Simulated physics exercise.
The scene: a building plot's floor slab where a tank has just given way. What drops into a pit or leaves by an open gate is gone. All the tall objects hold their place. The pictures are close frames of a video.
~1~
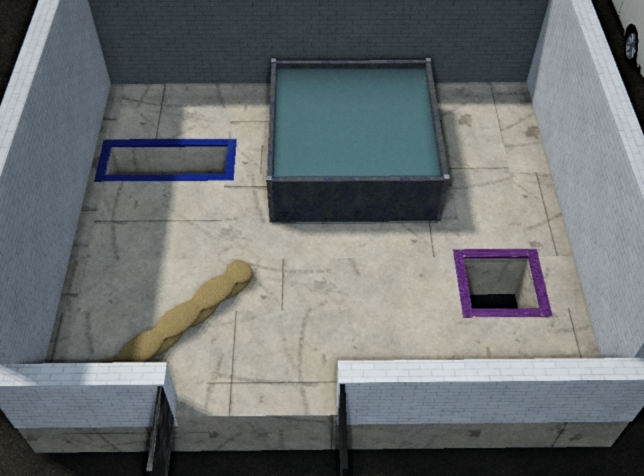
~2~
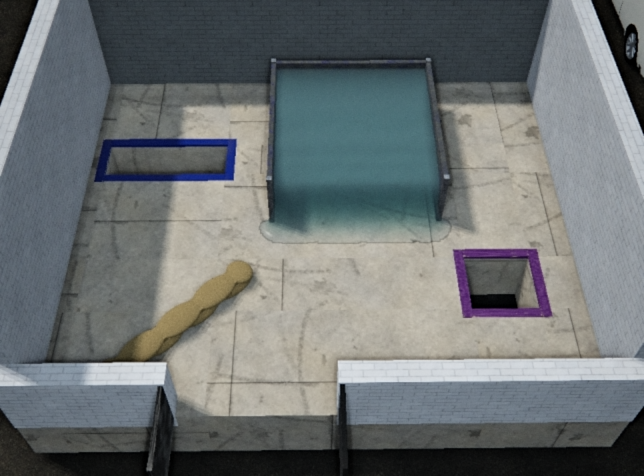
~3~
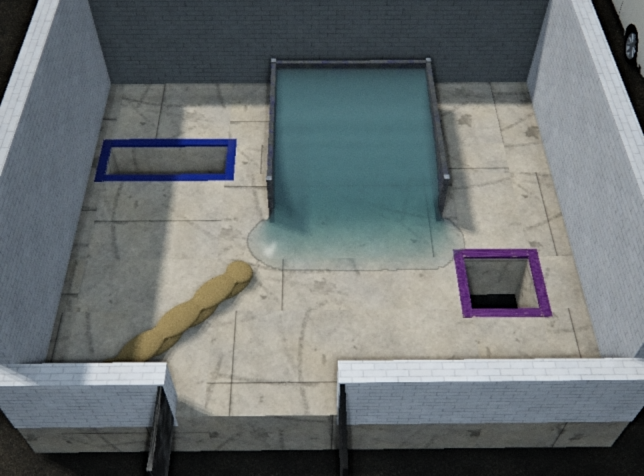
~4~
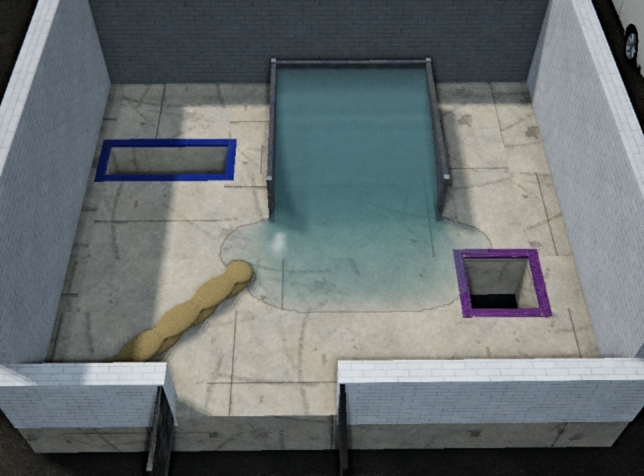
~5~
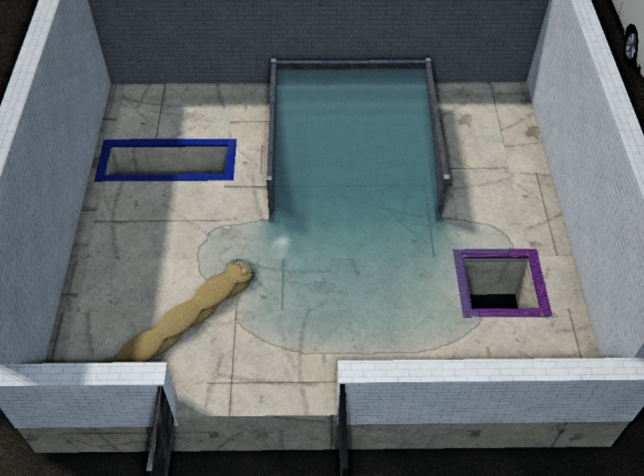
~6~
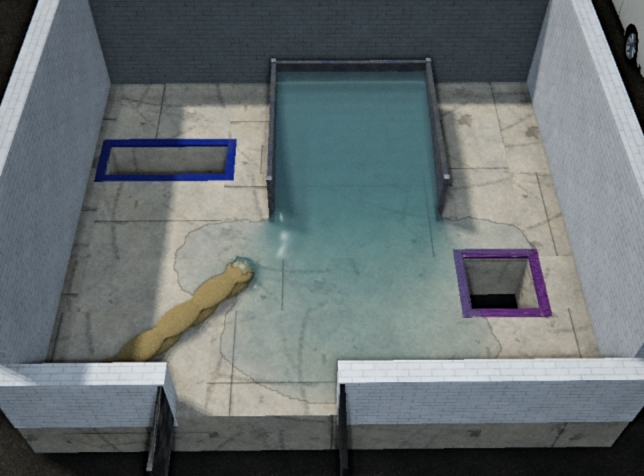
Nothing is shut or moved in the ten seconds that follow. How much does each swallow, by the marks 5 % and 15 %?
In the end: The gate takes over 15 %; the blue pit takes under 5 %; the purple pit takes over 15 %.
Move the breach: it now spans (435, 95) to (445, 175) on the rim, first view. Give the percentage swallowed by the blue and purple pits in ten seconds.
Parts in a hundred: Blue 14, purple 35.
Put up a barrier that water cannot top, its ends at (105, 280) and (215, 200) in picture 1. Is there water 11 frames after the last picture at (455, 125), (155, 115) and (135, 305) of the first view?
In turn: Free of water, dry, awash.
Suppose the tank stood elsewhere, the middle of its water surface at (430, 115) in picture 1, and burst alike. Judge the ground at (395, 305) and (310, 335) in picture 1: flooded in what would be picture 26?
In that order: Under water, flooded.
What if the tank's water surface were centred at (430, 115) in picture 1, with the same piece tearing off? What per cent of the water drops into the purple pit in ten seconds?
Parts in a hundred: Purple 50.
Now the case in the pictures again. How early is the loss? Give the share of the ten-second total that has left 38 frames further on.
About 80 per cent.
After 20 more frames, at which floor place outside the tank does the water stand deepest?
Roughly at (592, 391).
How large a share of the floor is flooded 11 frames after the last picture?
Near 50 in a hundred.
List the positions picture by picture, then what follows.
In the first frame, the open tank at (354, 121) is whole and still.
In the second frame, the front is at (265, 225), out from the gap at (356, 204).
In the third frame, the front is at (254, 244), out from the gap at (356, 208).
In the fourth frame, the front is at (234, 263), out from the gap at (356, 209).
In the fifth frame, water pours out at (356, 210) and has run to (260, 331).
In the sixth frame, water pours out at (356, 210) and has run to a hidden place.
A moment on, water covers 35 % of the floor; the gate 4 %, the blue pit 0 %, the purple pit 3 %.
Next, water covers 50 % of the floor; the gate 14 %, the blue pit 0 %, the purple pit 5 %.
Then, water covers 60 % of the floor; the gate 26 %, the blue pit 0 %, the purple pit 9 %.
Later, water covers 75 % of the floor; the gate 35 %, the blue pit 0 %, the purple pit 19 %.
In the end, water covers 85 % of the floor; the gate 40 %, the blue pit 3 %, the purple pit 26 %.
